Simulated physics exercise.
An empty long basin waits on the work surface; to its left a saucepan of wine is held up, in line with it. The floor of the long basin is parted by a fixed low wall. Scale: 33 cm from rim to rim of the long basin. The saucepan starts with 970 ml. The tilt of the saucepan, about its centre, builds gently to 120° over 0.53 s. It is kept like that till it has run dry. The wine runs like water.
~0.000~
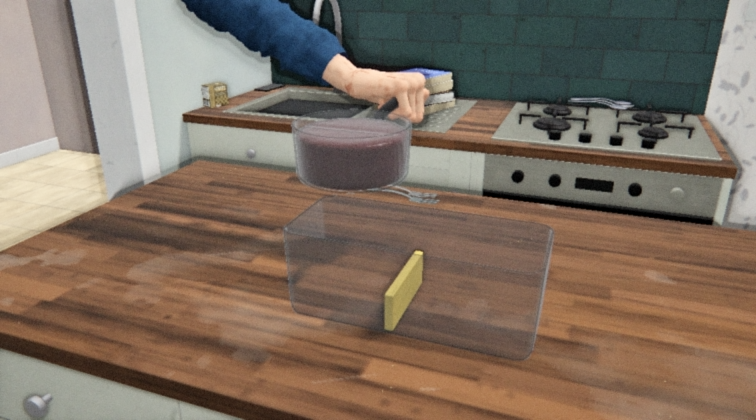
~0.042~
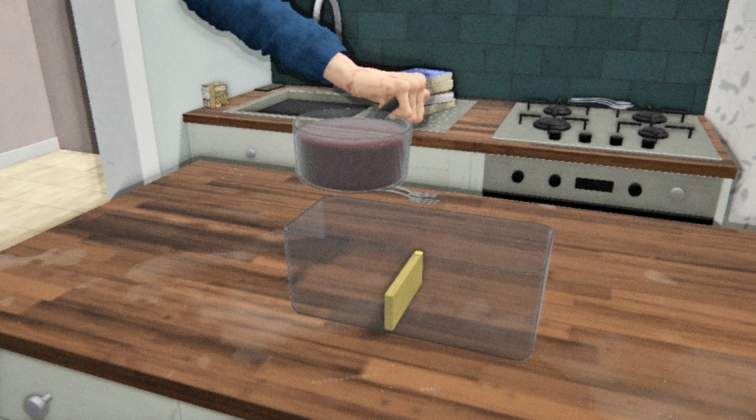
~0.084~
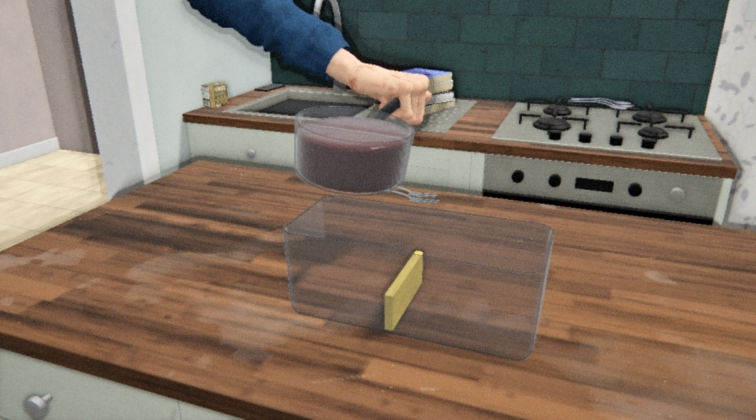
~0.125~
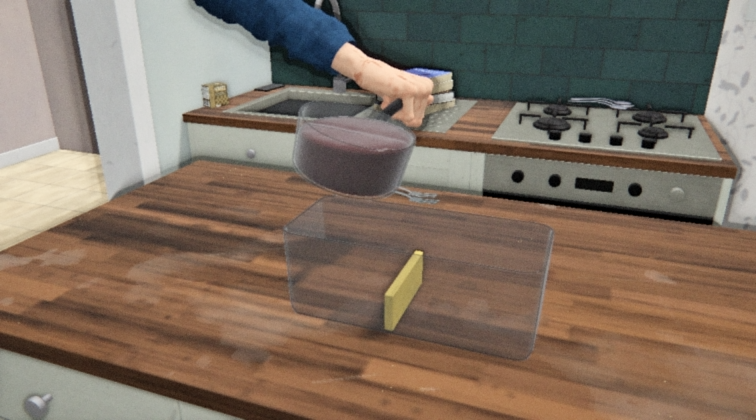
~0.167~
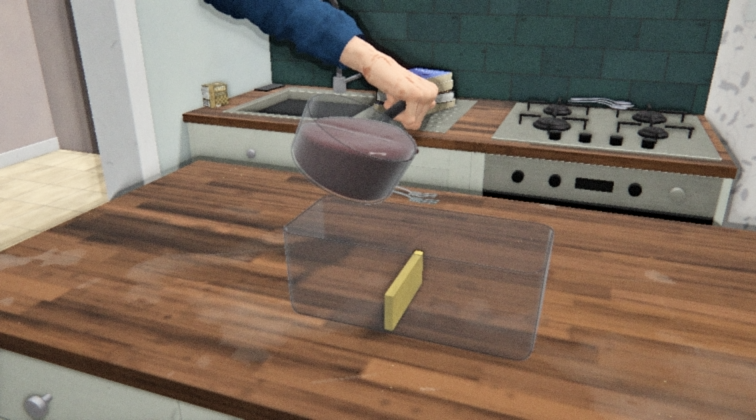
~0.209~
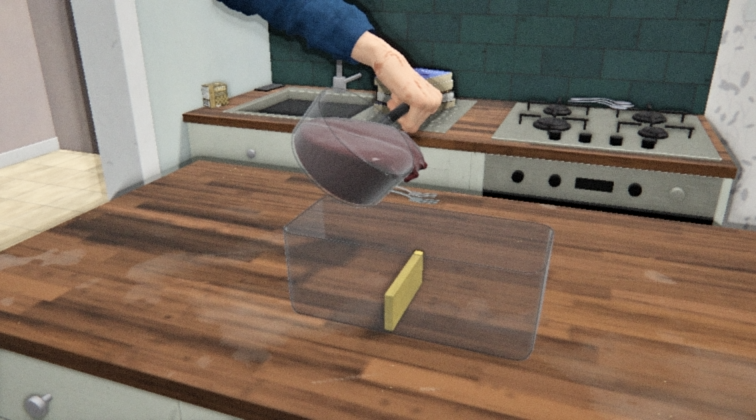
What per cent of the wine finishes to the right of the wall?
The far part has some 60 per cent.
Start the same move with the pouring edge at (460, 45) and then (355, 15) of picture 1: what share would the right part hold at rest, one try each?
In turn about 80 and 45 per cent.
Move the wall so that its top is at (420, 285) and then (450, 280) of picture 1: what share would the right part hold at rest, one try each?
First 45, then 15 per cent.
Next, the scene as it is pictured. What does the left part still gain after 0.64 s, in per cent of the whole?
About 14 per cent.
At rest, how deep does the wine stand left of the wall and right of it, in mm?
Left about 18 mm, right about 24 mm.
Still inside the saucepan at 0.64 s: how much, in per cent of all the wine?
Near 1 in a hundred.
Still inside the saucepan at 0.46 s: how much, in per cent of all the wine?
Near 10 in a hundred.
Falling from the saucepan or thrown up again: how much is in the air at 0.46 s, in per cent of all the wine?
Near 16 in a hundred.
By 0.46 s the tilt is 114° and 10 per cent is still to pour, 11 is left of the wall and 62 right of it.
By 0.64 s the tilt is 120° and 1 per cent is still to pour, 24 is left of the wall and 60 right of it.
By 0.82 s the tilt is 120° and 0 per cent is still to pour, 30 is left of the wall and 66 right of it.
By 1.03 s the tilt is 120° and 0 per cent is still to pour, 36 is left of the wall and 61 right of it.
At rest 37 per cent lies left of the wall, 60 right of it and 2 outside.
